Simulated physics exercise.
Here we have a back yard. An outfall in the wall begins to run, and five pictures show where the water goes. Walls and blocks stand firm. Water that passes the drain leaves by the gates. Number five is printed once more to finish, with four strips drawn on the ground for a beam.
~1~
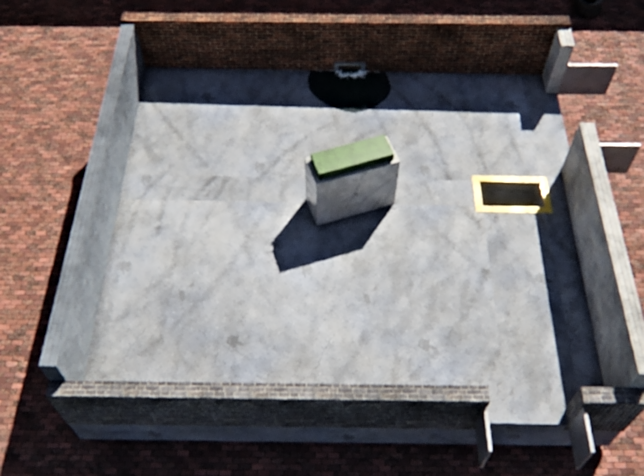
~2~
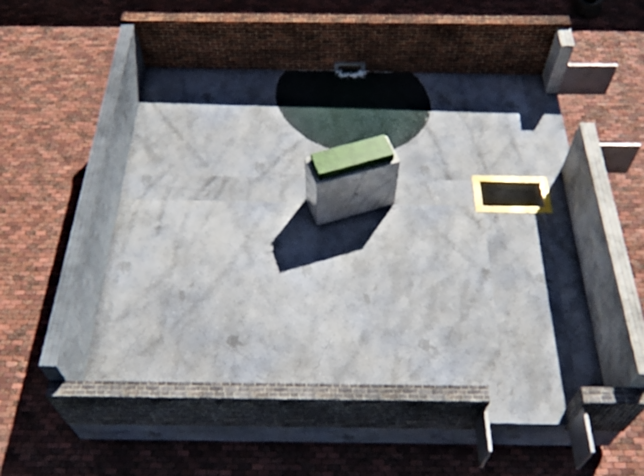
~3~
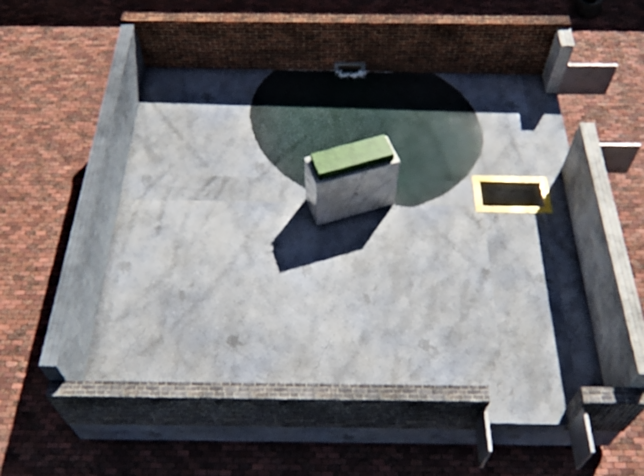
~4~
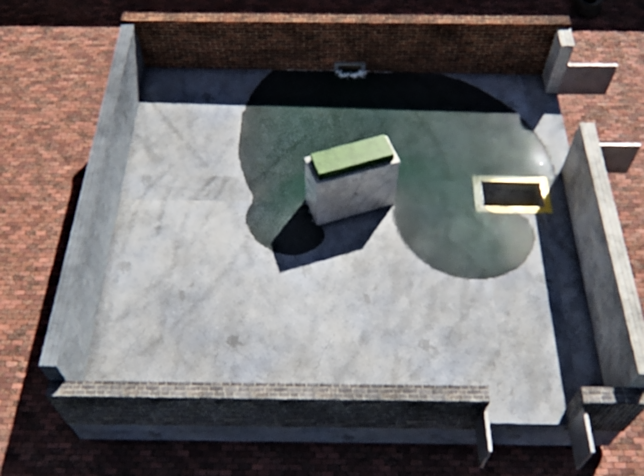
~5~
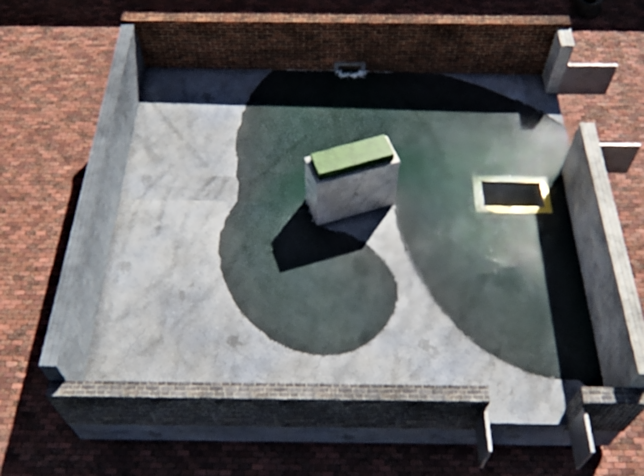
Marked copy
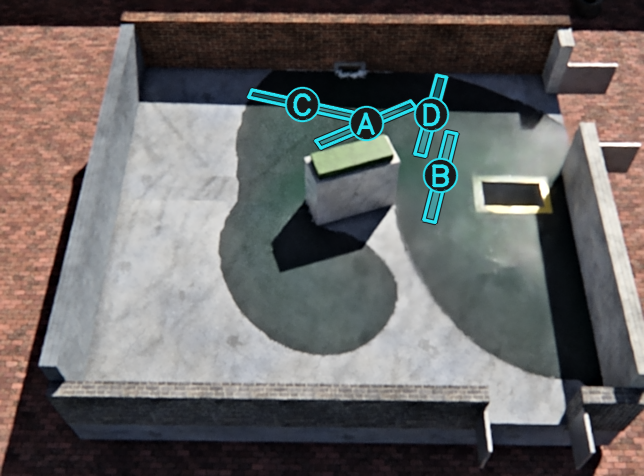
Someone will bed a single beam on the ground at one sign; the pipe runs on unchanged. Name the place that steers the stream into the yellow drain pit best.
The answer is place C.
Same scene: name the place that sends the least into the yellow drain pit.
That is place B.
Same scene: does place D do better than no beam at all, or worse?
It is worse.
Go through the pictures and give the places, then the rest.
In the first frame, outfall at (350, 67); yellow drain pit at (512, 194); open gate at (522, 409); open gate at (553, 130); 2 % of the ground under water, visible out to (361, 106); yellow drain pit still dry.
In the second frame, 9 % of the ground under water, visible out to (397, 140); yellow drain pit still dry.
In the third frame, 20 % of the ground under water, visible out to (453, 185); yellow drain pit still dry.
In the fourth frame, 33 % of the ground under water, visible out to (490, 272); yellow drain pit taking water.
In the fifth frame, 50 % of the ground under water, visible out to (588, 368); yellow drain pit taking water.
In cyan, A from (318, 144) to (413, 104); B from (429, 221) to (451, 132); C from (250, 93) to (354, 116); D from (420, 155) to (441, 76).
With A, about 10 % of the stream goes into the yellow drain pit, about 89 % out by the gates.
With B, about 5 % of the stream goes into the yellow drain pit, about 94 % out by the gates.
With C, about 37 % of the stream goes into the yellow drain pit, about 62 % out by the gates.
With D, about 15 % of the stream goes into the yellow drain pit, about 84 % out by the gates.
